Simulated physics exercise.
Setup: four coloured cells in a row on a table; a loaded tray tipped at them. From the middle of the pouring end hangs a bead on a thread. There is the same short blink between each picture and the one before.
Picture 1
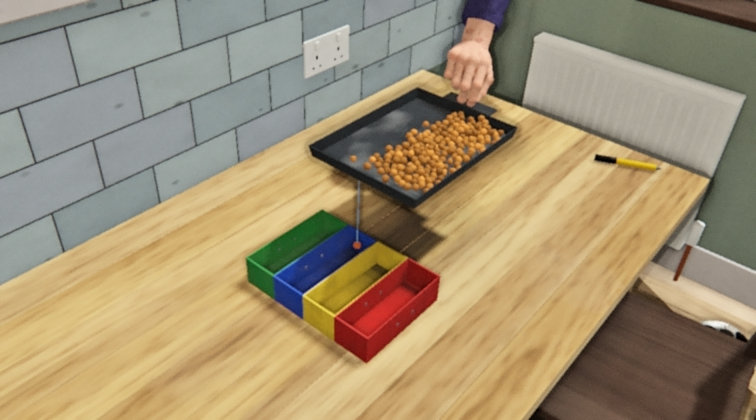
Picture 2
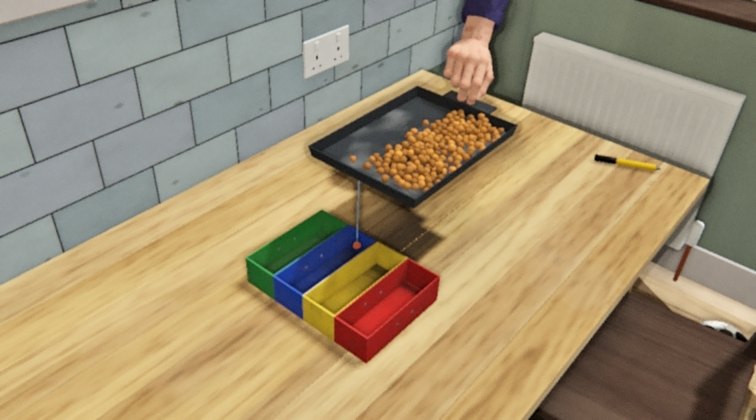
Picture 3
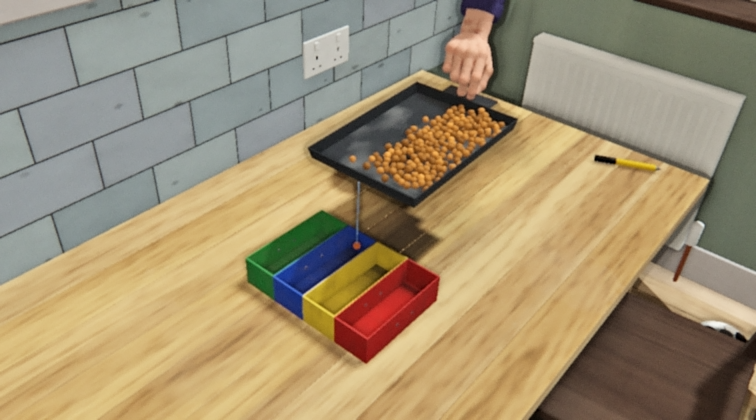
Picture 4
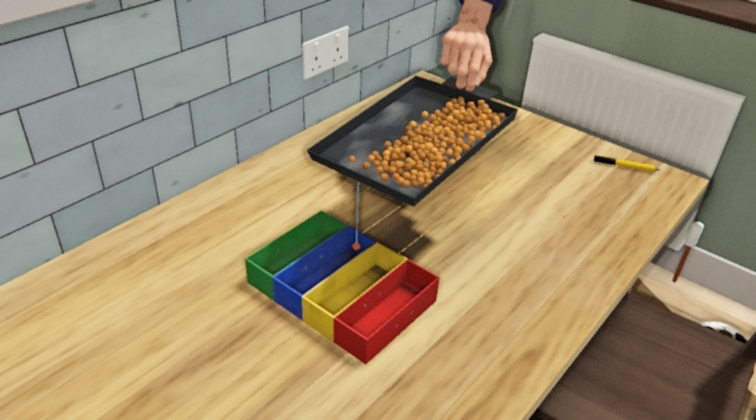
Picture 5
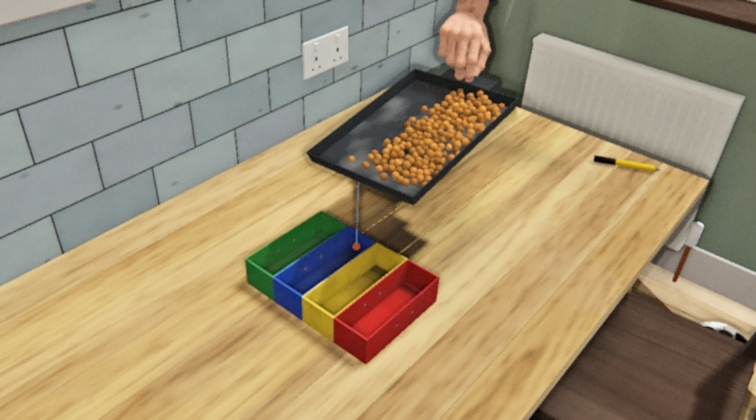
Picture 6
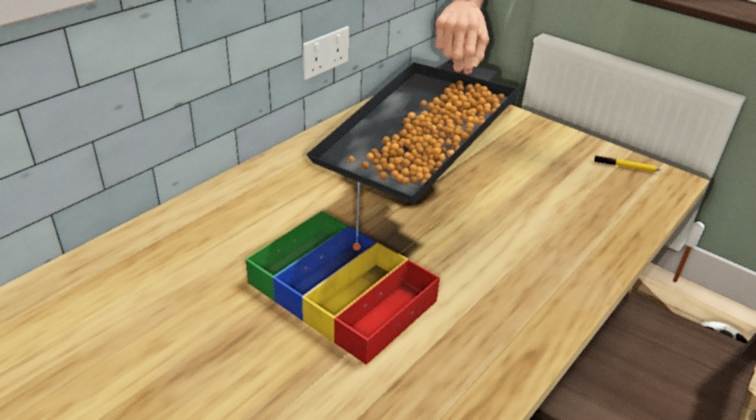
A dark tray loaded with small round orange-brown balls sits almost still at first above green, blue, yellow and red boxes on a wooden table. A hand at its far end then gradually raises that end, tilting the tray slightly toward its left corner, while the balls barely shift.
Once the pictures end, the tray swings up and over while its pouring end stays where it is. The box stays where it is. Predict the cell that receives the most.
Most of it goes into the green cell.
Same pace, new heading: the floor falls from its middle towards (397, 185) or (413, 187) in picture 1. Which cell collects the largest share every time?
At the first place red, at the second red.
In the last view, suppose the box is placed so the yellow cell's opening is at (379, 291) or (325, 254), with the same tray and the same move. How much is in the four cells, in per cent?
About 40% and about 100%.
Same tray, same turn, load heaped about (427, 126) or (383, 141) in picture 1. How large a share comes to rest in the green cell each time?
First 50 %, then 60 %.
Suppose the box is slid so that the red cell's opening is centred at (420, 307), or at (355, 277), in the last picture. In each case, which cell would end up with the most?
The first placing favours green, while the second favours blue.
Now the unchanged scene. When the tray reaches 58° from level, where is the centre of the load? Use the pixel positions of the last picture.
I'd put the middle close to (355, 139).
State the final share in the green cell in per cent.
Roughly 60 %.
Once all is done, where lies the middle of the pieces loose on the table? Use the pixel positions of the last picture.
Roughly at pixel (246, 238).
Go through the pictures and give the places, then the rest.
Corners of the pouring end near (312, 145) and (415, 197), level; middle of the load near (437, 151), roasted chickpeas; bead on its thread near (357, 245); green cell near (261, 276); blue cell near (289, 295); yellow cell near (319, 316); red cell near (351, 337), in the first frame.
Corners of the pouring end near (312, 146) and (415, 197), level; middle of the load near (436, 150), in the second frame.
Corners of the pouring end near (311, 147) and (414, 196), tipped barely, lowest at the left corner; middle of the load near (436, 147), in the third frame.
Corners of the pouring end near (310, 150) and (413, 196), tipped a little, lowest at the left corner; middle of the load near (436, 142), in the fourth frame.
Corners of the pouring end near (310, 152) and (412, 195), tipped a little, lowest at the left corner; middle of the load near (435, 137), in the fifth frame.
Corners of the pouring end near (310, 153) and (411, 194), tipped clearly, lowest at the left corner; middle of the load near (435, 133); green cell near (260, 278); blue cell near (289, 297); yellow cell near (319, 317); red cell near (351, 339), in the sixth frame.
Shortly afterwards, tray tipped steeply; all but a few on the tray; only a few in the green cell; a little falling or outside the box.
Next, tray tipped right over; the bulk on the tray; a little in the green cell; only a few in the blue cell; a little falling or outside the box.
Some moments later, tray tipped past a quarter turn; near two thirds in the green cell; near a quarter in the blue cell; a little in the yellow cell; only a few in the red cell; a little falling or outside the box.
In the end, tray tipped past a quarter turn; near two thirds in the green cell; near a quarter in the blue cell; a little in the yellow cell; only a few in the red cell; a little outside the box.
